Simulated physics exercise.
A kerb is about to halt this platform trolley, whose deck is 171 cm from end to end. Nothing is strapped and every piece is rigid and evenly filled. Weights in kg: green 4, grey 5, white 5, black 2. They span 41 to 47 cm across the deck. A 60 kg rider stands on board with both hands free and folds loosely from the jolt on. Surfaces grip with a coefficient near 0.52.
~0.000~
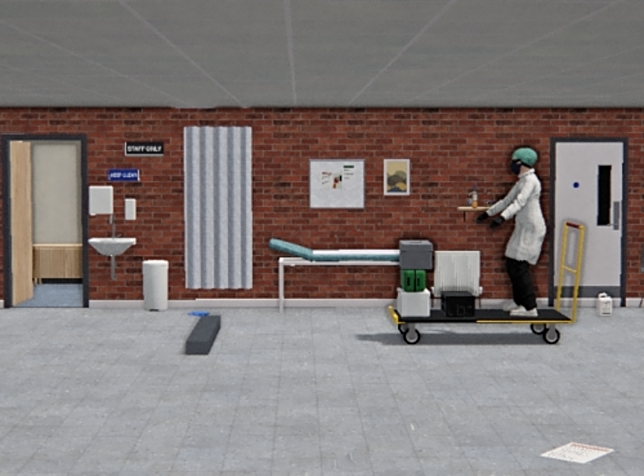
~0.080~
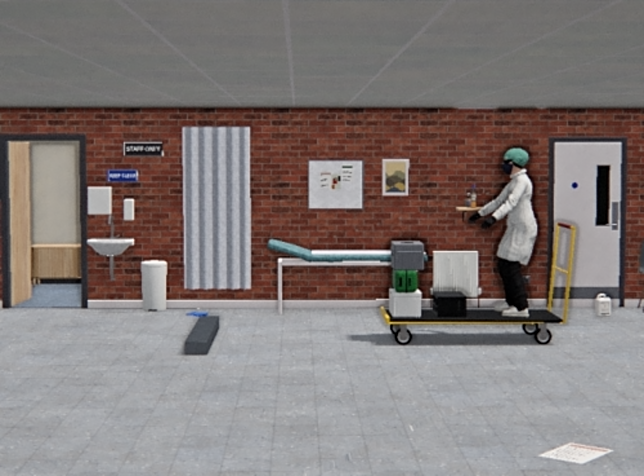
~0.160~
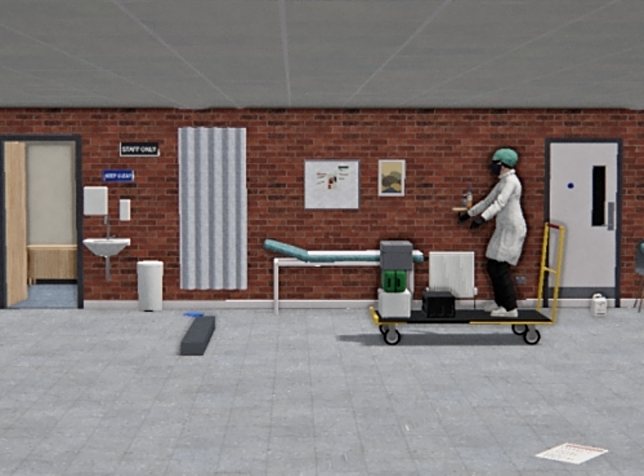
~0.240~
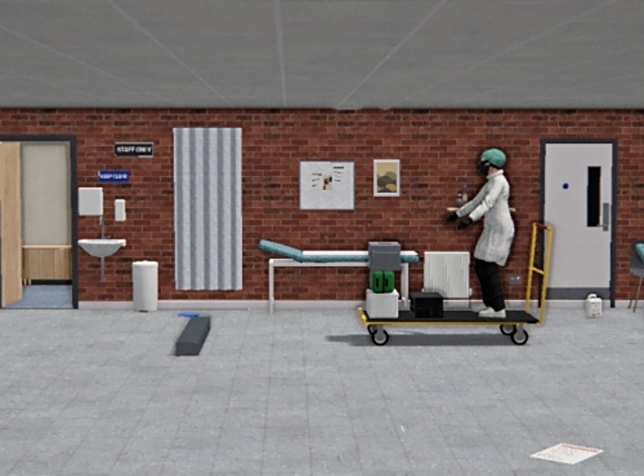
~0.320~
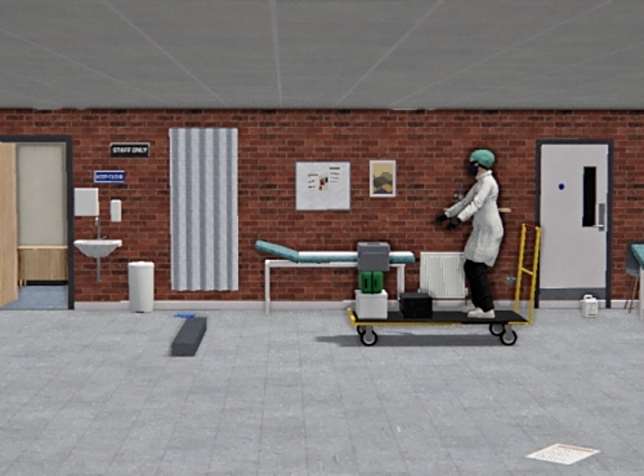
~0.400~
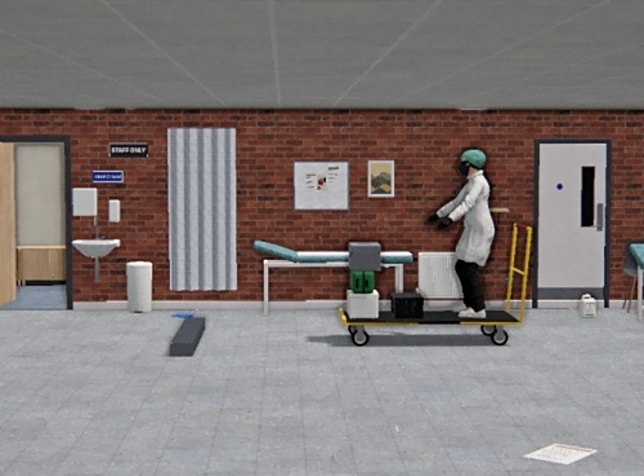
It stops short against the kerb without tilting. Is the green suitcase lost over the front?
The green suitcase stays aboard at this speed.
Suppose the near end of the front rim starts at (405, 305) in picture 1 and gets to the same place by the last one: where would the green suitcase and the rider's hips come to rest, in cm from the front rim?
In that case green 30 past, hips 100 behind.
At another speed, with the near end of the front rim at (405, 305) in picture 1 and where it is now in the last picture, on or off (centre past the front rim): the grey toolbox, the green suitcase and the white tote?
In that case grey off, green off, white on.
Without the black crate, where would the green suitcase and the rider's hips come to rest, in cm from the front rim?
Then green 20 behind, hips 110 behind.
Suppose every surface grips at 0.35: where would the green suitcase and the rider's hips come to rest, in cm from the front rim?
In that case green 10 behind, hips 110 behind.
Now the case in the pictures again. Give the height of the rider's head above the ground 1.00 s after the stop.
Some 60 cm up.
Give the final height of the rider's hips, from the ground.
Roughly 60 cm above it.
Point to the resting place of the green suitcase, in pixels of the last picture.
Near (207, 281).
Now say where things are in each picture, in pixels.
In the first frame, green suitcase (413, 279), grey toolbox (415, 255), rim corner (396, 320); 188 cm short of the stop.
In the second frame, green suitcase (404, 280), grey toolbox (407, 255), rim corner (388, 320); 181 cm short of the stop.
In the third frame, green suitcase (393, 280), grey toolbox (396, 256), rim corner (377, 320); 173 cm short of the stop.
In the fourth frame, green suitcase (382, 280), grey toolbox (384, 256), rim corner (364, 321); 166 cm short of the stop.
In the fifth frame, green suitcase (371, 281), grey toolbox (373, 257), rim corner (353, 321); 159 cm short of the stop.
In the sixth frame, green suitcase (362, 281), grey toolbox (365, 257), rim corner (344, 321); 152 cm short of the stop. Speed about 0.9 m/s.
The wheels strike at 2.11 s.
After 2.66 s the green suitcase is 18 cm behind the rim, tilted 5°, near (208, 280) in the last picture's view.
After 3.11 s the green suitcase is 17 cm behind the rim, tilted 0°, near (206, 281) in the last picture's view.
Final state at 3.8 s, nothing is past the rim; behind it, green suitcase, grey toolbox, white tote, black crate and the rider's hips.
